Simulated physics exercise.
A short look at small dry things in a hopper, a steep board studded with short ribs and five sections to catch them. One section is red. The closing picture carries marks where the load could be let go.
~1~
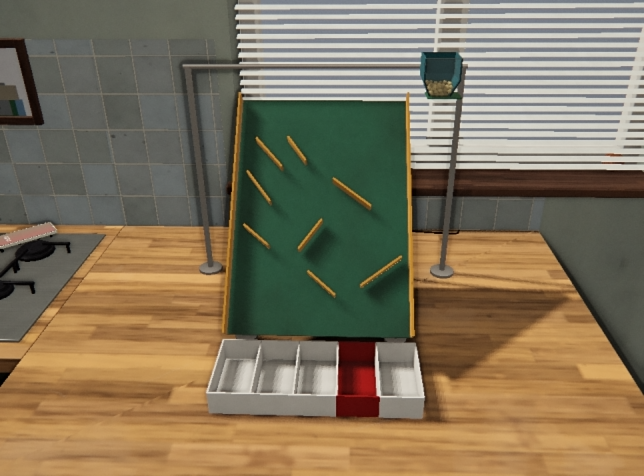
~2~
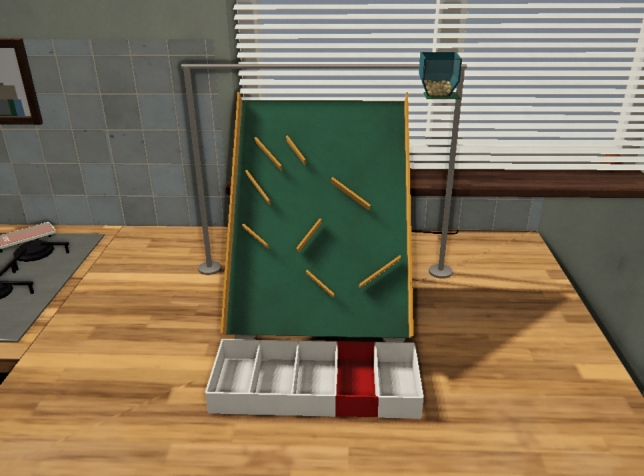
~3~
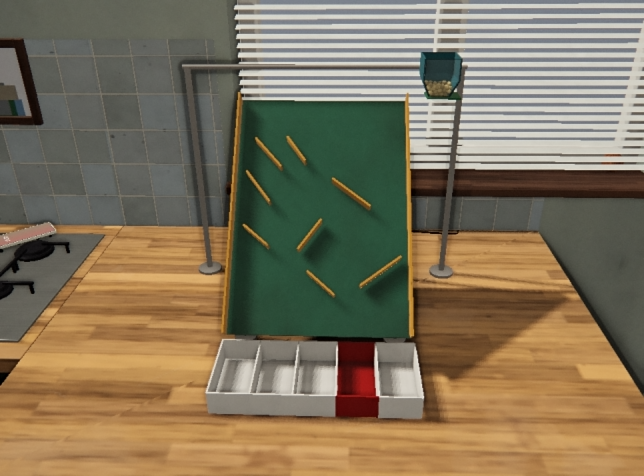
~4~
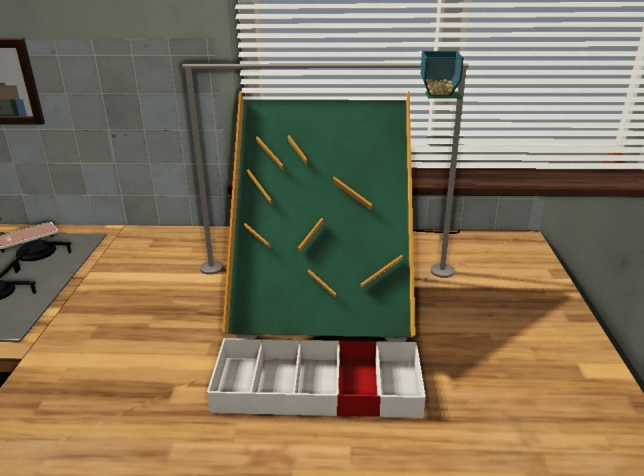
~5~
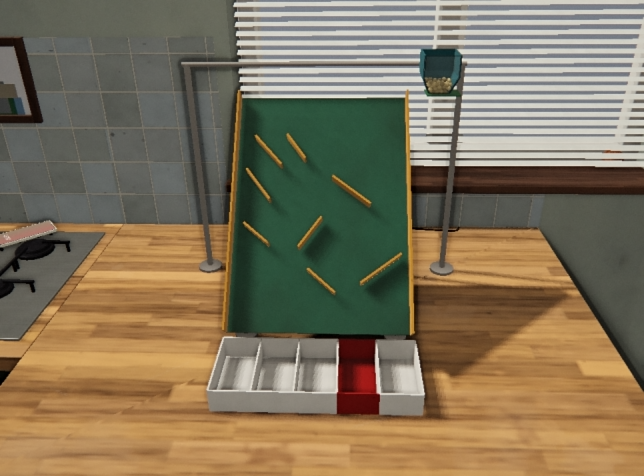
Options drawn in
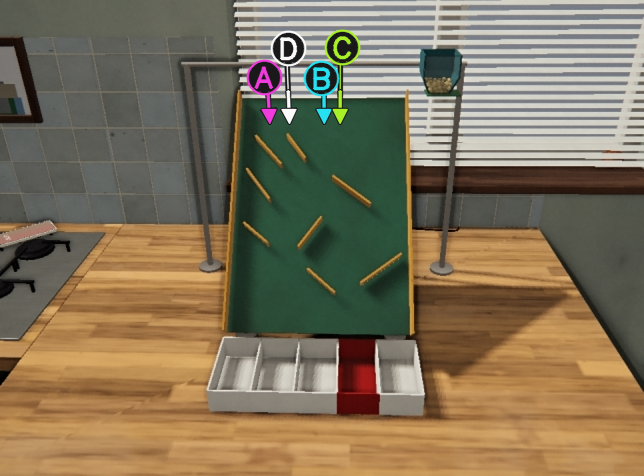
In this clip, a teal hopper holding small dry pieces sits at the upper right above a steep green board with short wooden ribs and five sections below, the fourth from left red; apart from slight shifts in view, nothing moves.
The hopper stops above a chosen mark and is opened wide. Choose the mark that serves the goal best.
Best: D.
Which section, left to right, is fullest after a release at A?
The first from the left.
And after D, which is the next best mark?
The answer is B.
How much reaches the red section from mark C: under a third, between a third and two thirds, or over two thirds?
It is under a third.
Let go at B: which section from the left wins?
It is the first one.
On the marked copy, mark A meets the board at (269, 118); mark B meets the board at (324, 118); mark C meets the board at (340, 118); mark D meets the board at (289, 118).
Choosing A, a small share in the red section, the bulk in other sections, only a few outside the box.
Choosing B, close to a quarter in the red section, the bulk in other sections, only a few outside the box.
Choosing C, a small share in the red section, the bulk in other sections, a small share outside the box.
Choosing D, close to a third in the red section, close to half in other sections, a small share outside the box.
